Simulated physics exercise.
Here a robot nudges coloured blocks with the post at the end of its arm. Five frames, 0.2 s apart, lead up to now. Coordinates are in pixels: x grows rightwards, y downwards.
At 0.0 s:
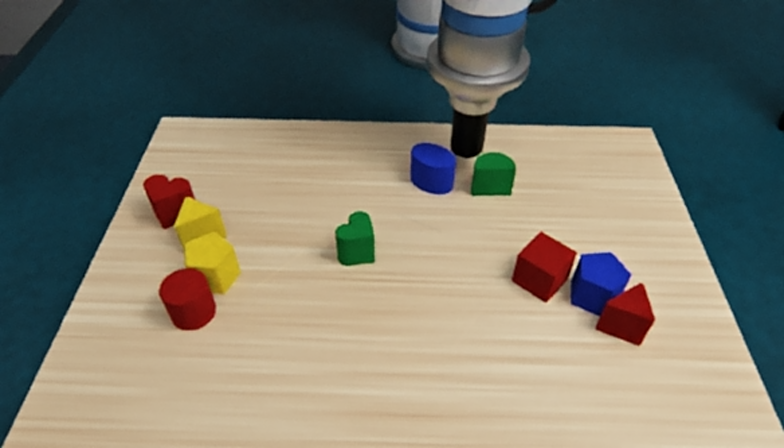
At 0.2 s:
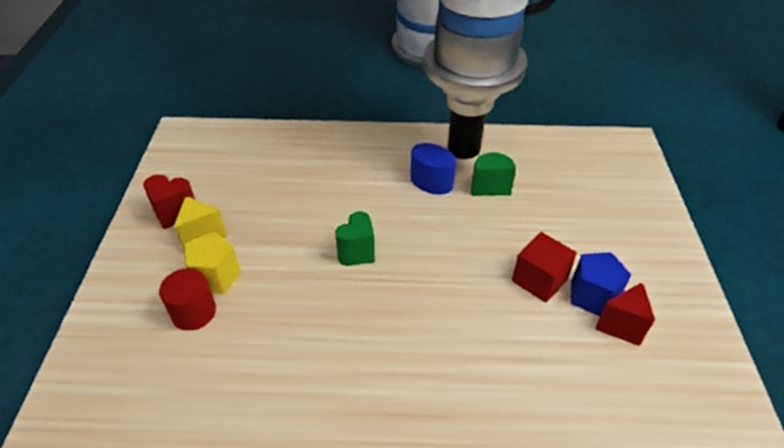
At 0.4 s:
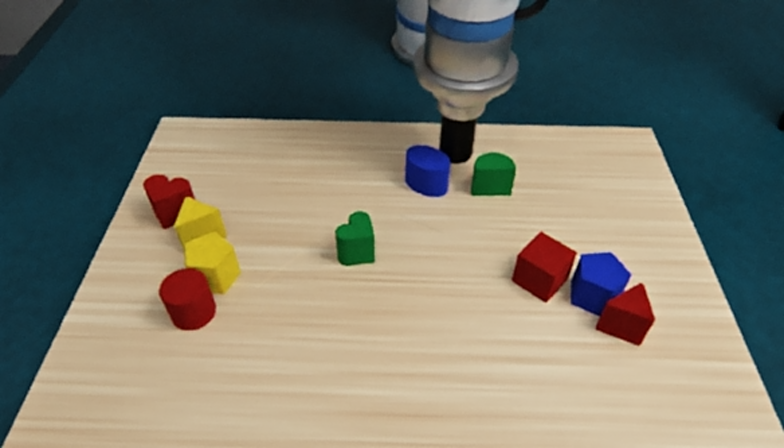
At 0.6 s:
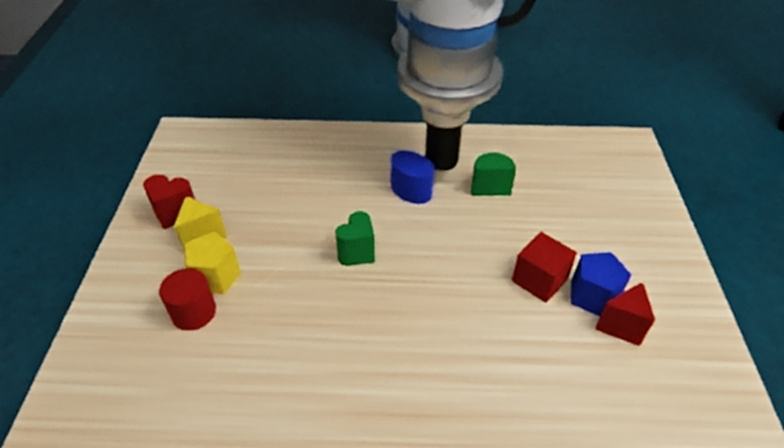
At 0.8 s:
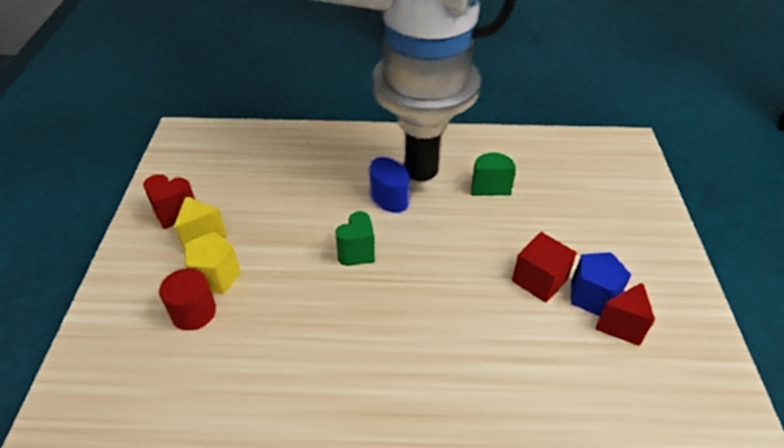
A robot arm pushes the blue block left, away from the green half-round block.
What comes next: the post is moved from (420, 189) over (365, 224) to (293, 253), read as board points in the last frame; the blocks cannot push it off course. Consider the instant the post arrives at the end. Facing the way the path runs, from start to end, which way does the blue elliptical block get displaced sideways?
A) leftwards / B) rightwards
Answer: B.
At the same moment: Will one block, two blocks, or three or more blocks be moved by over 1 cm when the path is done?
My answer is two.
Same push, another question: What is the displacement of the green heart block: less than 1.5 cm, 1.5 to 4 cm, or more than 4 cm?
My prediction: Between 1.5 and 4 cm.
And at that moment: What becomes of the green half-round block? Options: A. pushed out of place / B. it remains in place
(B)
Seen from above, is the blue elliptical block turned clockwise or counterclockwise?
That block twists clockwise.
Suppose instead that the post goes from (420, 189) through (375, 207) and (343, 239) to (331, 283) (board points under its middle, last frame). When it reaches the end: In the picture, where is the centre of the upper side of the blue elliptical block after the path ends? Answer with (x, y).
Just about (313, 192).
What follows on the original path. One third of the way, post (385, 195); blue elliptical block (348, 183), turned 55° clockwise.
Two thirds of the way, post (341, 217); green heart block (347, 237), turned 40° anticlockwise; blue elliptical block (325, 185), turned 95° clockwise.
At the end, post (290, 235); green heart block (345, 240), turned 55° anticlockwise; blue elliptical block (325, 185), turned 95° clockwise; green half-round block in place.
